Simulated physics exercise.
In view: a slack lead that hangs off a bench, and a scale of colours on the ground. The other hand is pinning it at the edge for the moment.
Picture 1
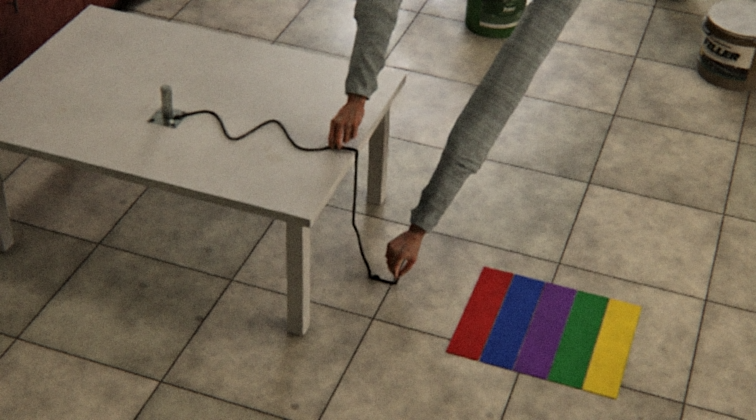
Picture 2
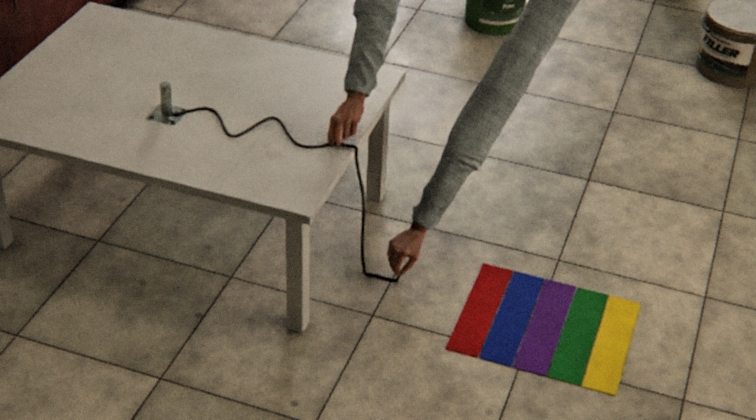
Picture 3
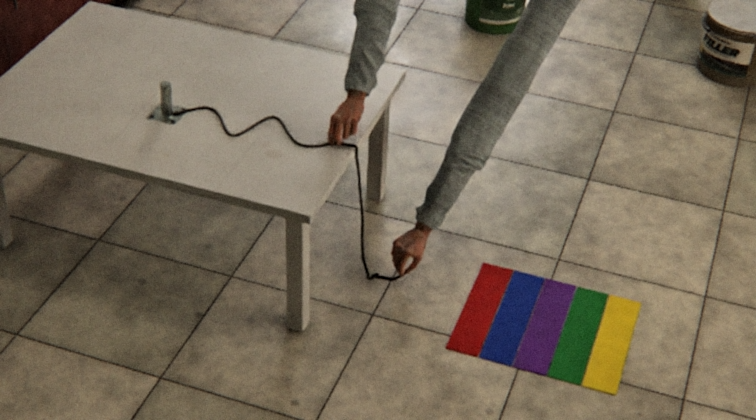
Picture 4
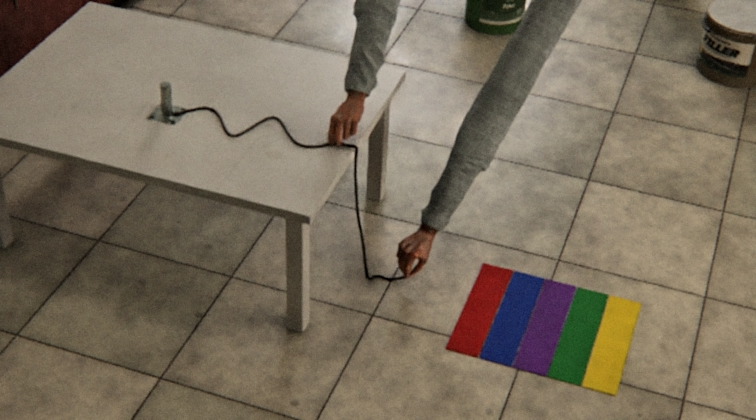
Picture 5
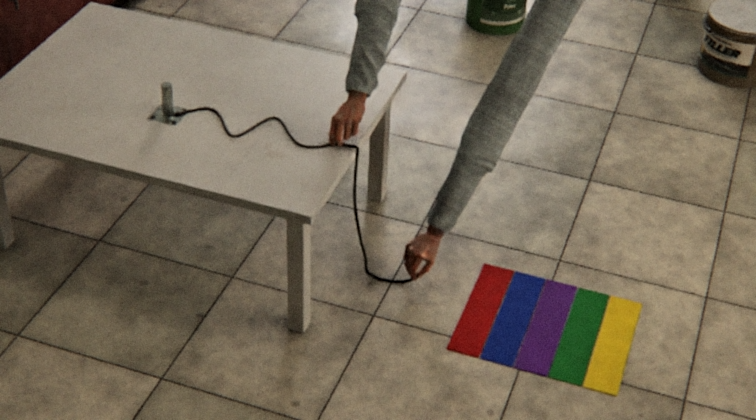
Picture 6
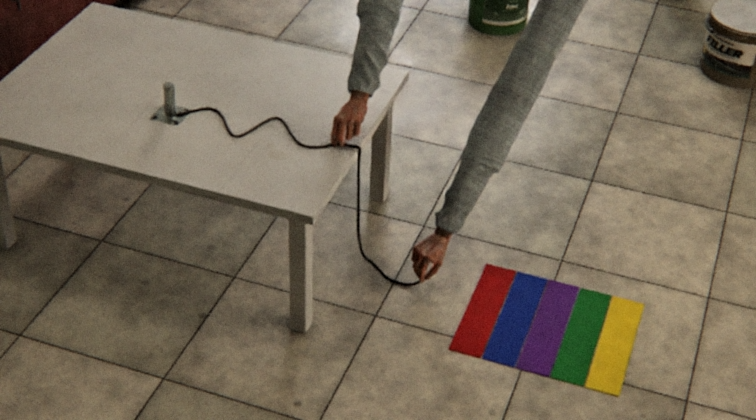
A person in grey sleeves pinned a dark cord at the edge of a white table with one hand, while the other slowly drew its hanging end slightly right, toward the coloured stripes on the tiled floor.
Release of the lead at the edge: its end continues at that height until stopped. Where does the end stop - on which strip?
On the green strip.
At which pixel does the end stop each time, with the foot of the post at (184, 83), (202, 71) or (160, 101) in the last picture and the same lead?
First (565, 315), then (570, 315), then (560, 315).
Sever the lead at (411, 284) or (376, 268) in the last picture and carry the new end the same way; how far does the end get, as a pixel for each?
First (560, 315), then (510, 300).
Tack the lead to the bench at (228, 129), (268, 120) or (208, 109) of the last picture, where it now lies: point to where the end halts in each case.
Those spots come out as (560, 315), (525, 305) and (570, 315).
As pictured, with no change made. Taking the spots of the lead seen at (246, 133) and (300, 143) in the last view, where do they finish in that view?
The first lands at (275, 136), while the second lands at (363, 160).
A little later, end near (524, 305); over blue.
Next, end near (562, 314); over purple.
When it is tight, end near (584, 320); over green. The green one.
